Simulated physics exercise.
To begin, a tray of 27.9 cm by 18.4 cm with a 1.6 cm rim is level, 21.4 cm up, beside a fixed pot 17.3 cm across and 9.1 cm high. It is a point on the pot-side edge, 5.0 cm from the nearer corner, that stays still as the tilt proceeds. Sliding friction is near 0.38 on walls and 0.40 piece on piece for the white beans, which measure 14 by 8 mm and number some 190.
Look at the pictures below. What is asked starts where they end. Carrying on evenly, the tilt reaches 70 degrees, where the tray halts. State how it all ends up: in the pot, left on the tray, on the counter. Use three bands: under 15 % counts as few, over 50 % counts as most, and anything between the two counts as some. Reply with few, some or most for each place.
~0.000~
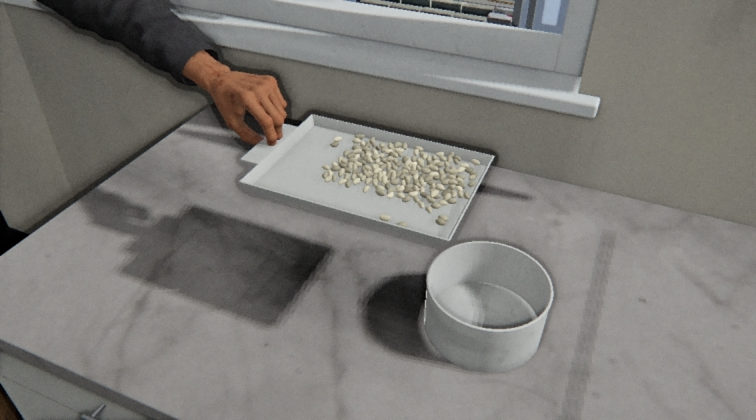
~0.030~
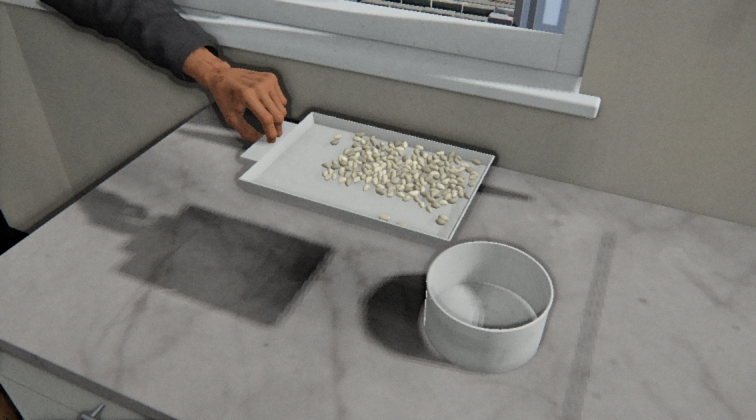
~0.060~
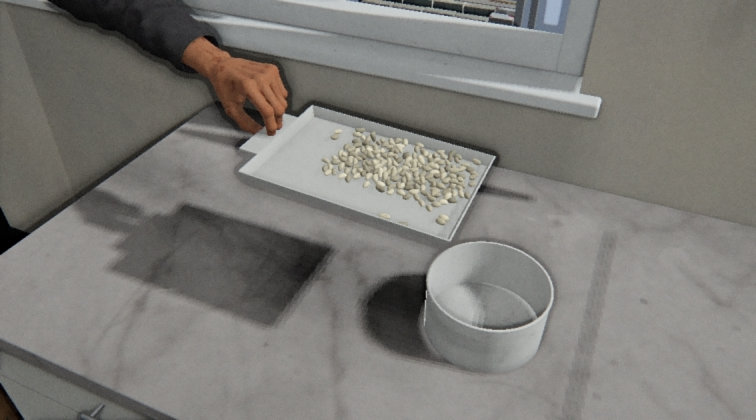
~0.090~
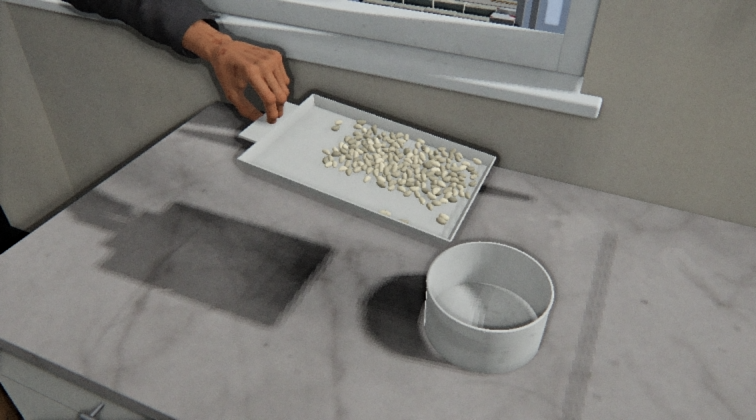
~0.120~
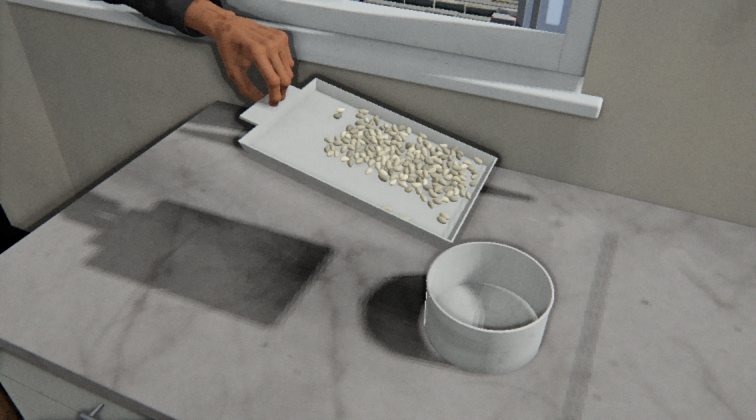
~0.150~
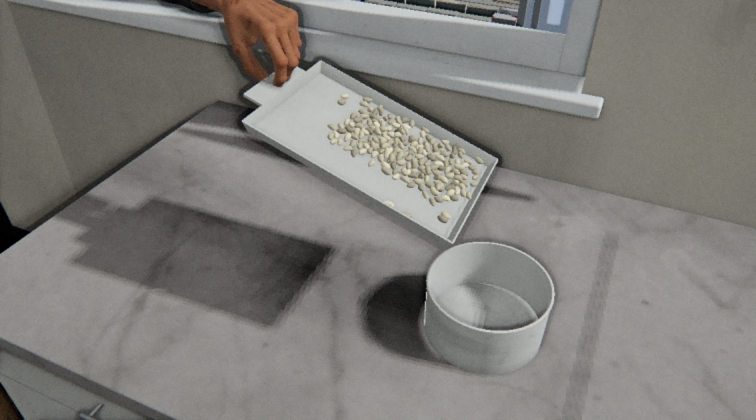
Pot: Most, tray: Few, counter: Some.
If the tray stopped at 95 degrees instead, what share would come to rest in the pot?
It would be near 75 per cent.
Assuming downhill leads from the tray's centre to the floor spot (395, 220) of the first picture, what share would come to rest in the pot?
The share comes to about 5 in a hundred.
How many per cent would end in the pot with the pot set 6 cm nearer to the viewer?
Result after the change: About 35 in a hundred.
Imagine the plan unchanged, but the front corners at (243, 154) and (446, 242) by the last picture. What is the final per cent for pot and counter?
Pot 15 % / counter 80 %.
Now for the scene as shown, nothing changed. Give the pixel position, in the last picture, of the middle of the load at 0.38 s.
Expected load position: Near (465, 159).
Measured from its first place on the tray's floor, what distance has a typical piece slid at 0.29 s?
Around 1 centimetres.
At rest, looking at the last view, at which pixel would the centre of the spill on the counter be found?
About (609, 293).
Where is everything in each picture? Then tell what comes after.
In the first picture, tray tilt 0 degrees, front corners at (247, 180) and (446, 235); middle of the pieces at (404, 172); pot at (489, 282).
In the second picture, tray tilt 1 degrees, front corners at (246, 177) and (446, 235); middle of the pieces at (404, 171).
In the third picture, tray tilt 3 degrees, front corners at (246, 170) and (446, 235), lowest corner right back; middle of the pieces at (404, 168).
In the fourth picture, tray tilt 7 degrees, front corners at (245, 158) and (447, 236), lowest corner right back; middle of the pieces at (405, 164).
In the fifth picture, tray tilt 13 degrees, front corners at (246, 140) and (448, 236), lowest corner right back; middle of the pieces at (407, 159).
In the sixth picture, tray tilt 19 degrees, front corners at (250, 121) and (450, 237), lowest corner right back; middle of the pieces at (410, 153); pot at (490, 283). The tray's pace is about 210 degrees a second.
Then, at 0.29 s, tilt 49 degrees; the tray holds 100 %, the pot 0 %.
Then, at 0.38 s, tilt 66 degrees; the tray holds 100 %, the pot 0 %.
Then, at 0.60 s, tilt 70 degrees; the tray holds 15 %, the pot 50 %.
In the end, at 1.9 s, pot 65 %, tray 5 %, counter 30 %.
